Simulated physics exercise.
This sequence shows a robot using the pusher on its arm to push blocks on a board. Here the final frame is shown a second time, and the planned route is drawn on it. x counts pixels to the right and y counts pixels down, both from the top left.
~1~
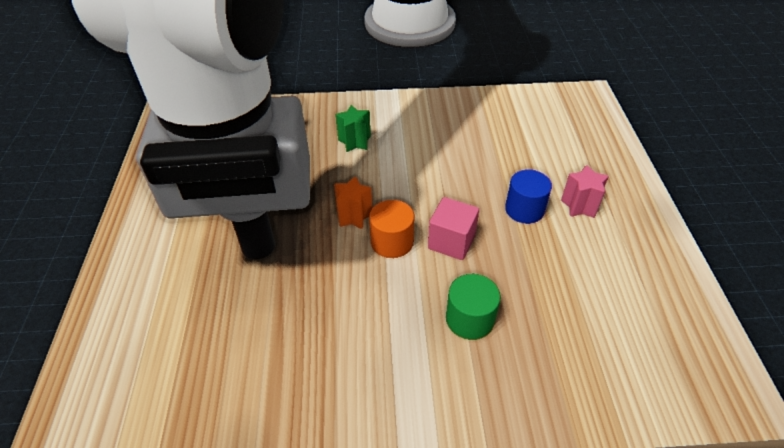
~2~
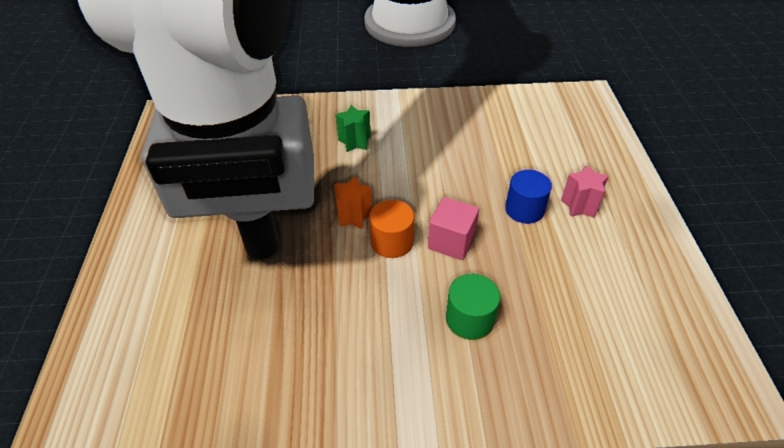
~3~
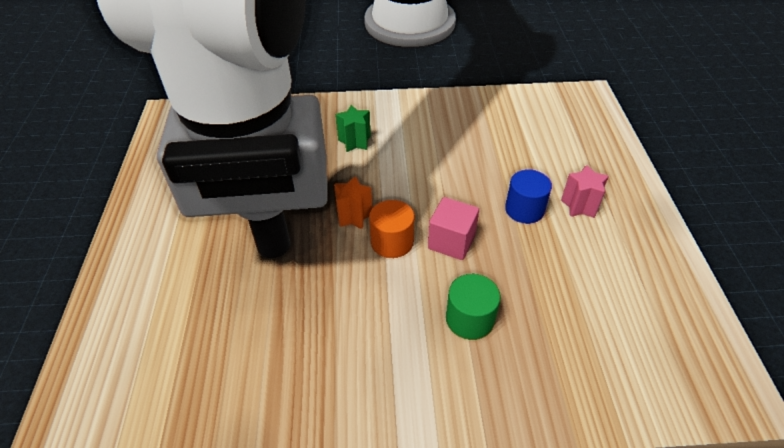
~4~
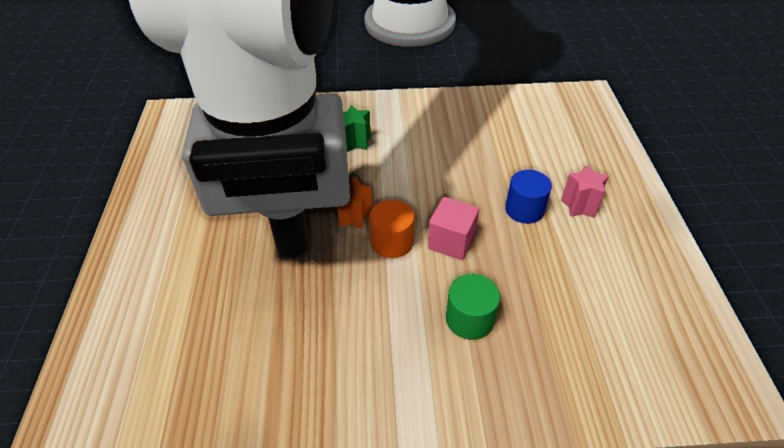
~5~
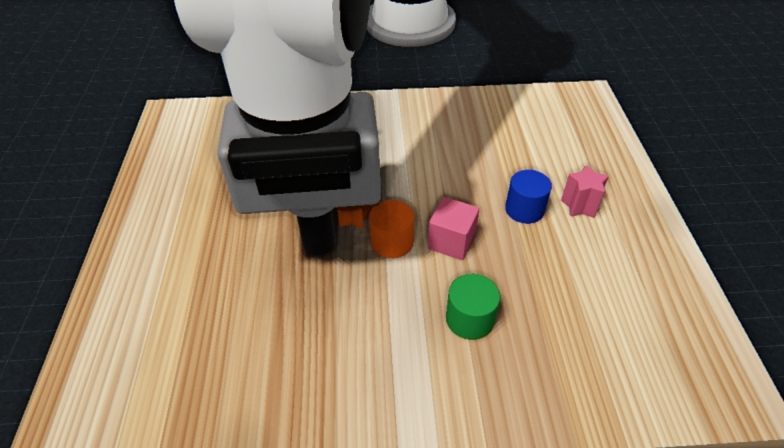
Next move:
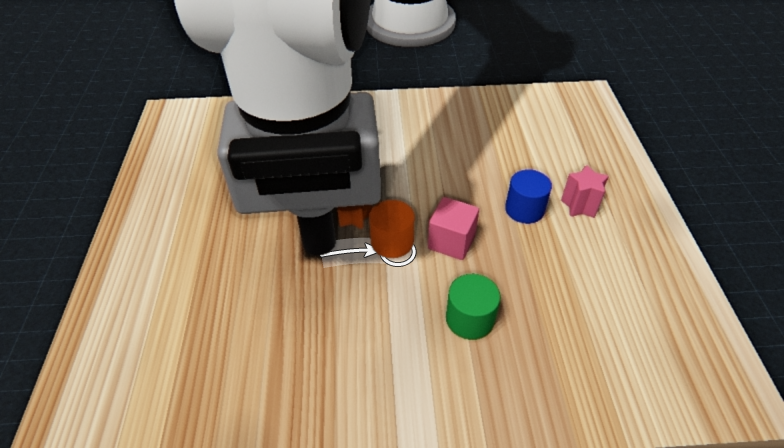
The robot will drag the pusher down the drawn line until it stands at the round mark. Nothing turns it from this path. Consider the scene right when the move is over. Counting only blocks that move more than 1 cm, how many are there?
That push would leave two blocks displaced by more than about 1 cm.
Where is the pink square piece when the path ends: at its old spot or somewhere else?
That block gets shifted.
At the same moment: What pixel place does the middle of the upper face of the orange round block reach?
Its top face will be centred at roughly (428, 207).
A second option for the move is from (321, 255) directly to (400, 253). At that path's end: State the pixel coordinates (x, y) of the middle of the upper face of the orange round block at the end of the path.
Roughly at (425, 204).
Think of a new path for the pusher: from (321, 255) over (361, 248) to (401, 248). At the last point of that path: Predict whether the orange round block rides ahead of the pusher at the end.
It stays ahead.
The line goes from (321, 255) through (360, 250) to (398, 252).
On the path given first. Halfway along, pusher at (359, 238); orange round block at (396, 214).
At the end, pusher at (398, 239); orange star-shaped block unmoved; orange round block at (428, 207); pink square piece at (471, 215).
